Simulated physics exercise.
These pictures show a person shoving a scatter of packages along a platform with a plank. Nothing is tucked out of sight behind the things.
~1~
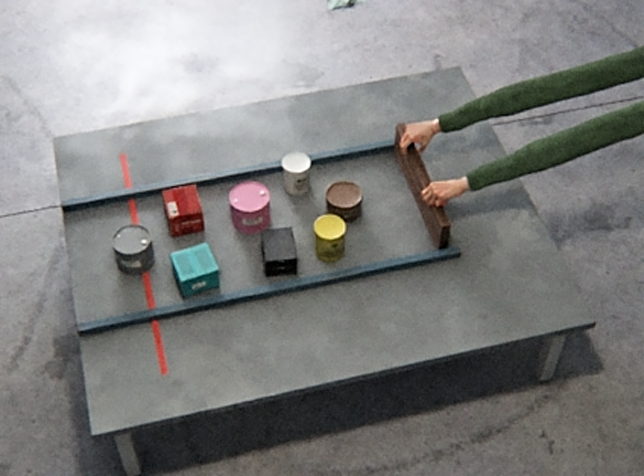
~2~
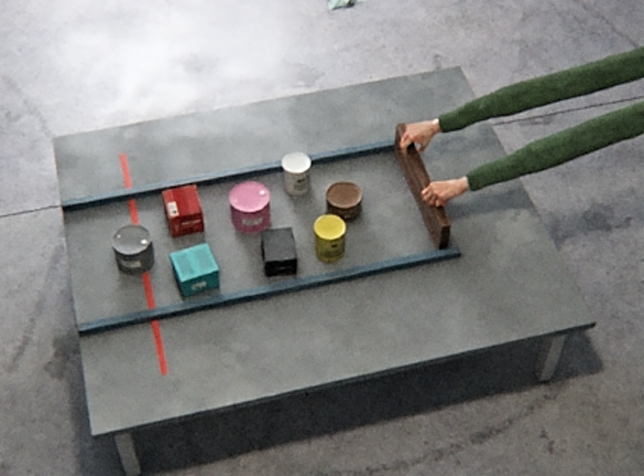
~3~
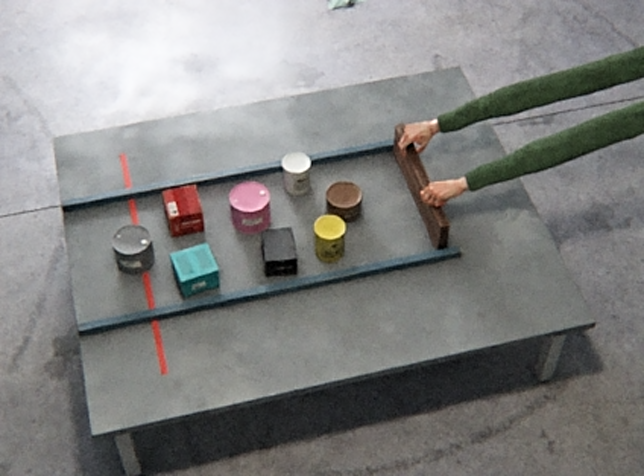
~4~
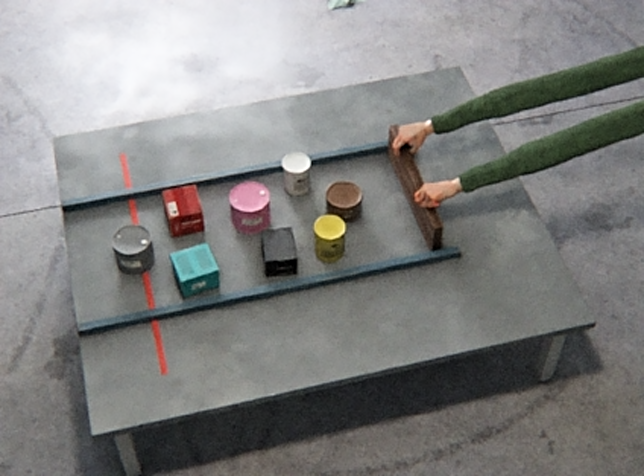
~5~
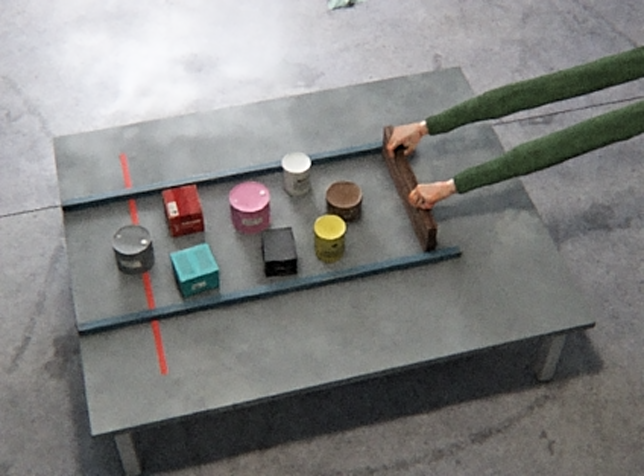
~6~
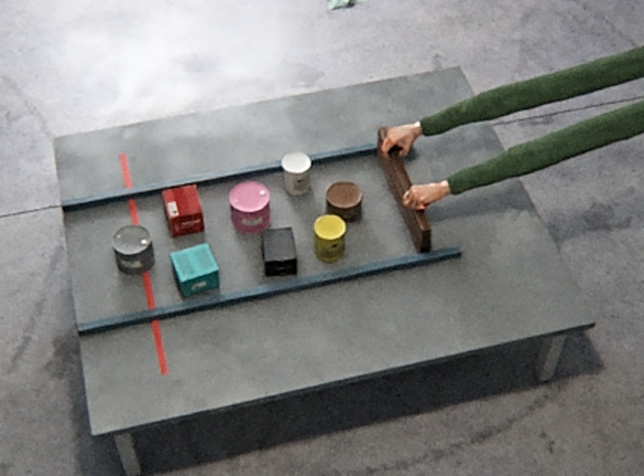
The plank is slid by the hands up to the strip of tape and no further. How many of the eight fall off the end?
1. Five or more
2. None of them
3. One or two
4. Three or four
Option 3: One or two.
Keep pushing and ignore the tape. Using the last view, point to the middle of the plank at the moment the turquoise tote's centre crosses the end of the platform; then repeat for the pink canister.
When the turquoise tote crosses, the middle is near (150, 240); when the pink canister crosses, near (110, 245).
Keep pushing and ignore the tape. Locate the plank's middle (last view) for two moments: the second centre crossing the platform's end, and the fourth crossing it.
At (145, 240) for the second, at (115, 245) for the fourth.
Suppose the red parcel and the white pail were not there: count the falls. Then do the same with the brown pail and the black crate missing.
I'd say 1 the first time and 0 the second time.
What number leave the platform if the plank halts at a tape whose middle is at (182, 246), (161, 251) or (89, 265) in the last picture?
0, 0, 5.
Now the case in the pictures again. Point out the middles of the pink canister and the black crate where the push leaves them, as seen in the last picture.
Roughly (94, 226) for the first and roughly (100, 293) for the second.
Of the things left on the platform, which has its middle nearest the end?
That one's the grey canister.
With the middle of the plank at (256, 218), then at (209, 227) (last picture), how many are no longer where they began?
The first number is 7, the next one 7.
A little later, none off yet; grey canister at rest near (134, 250); turquoise tote at rest near (195, 271); red parcel at rest near (184, 211).
When it is over, the number that fall off is one or two; down, red parcel and turquoise tote.
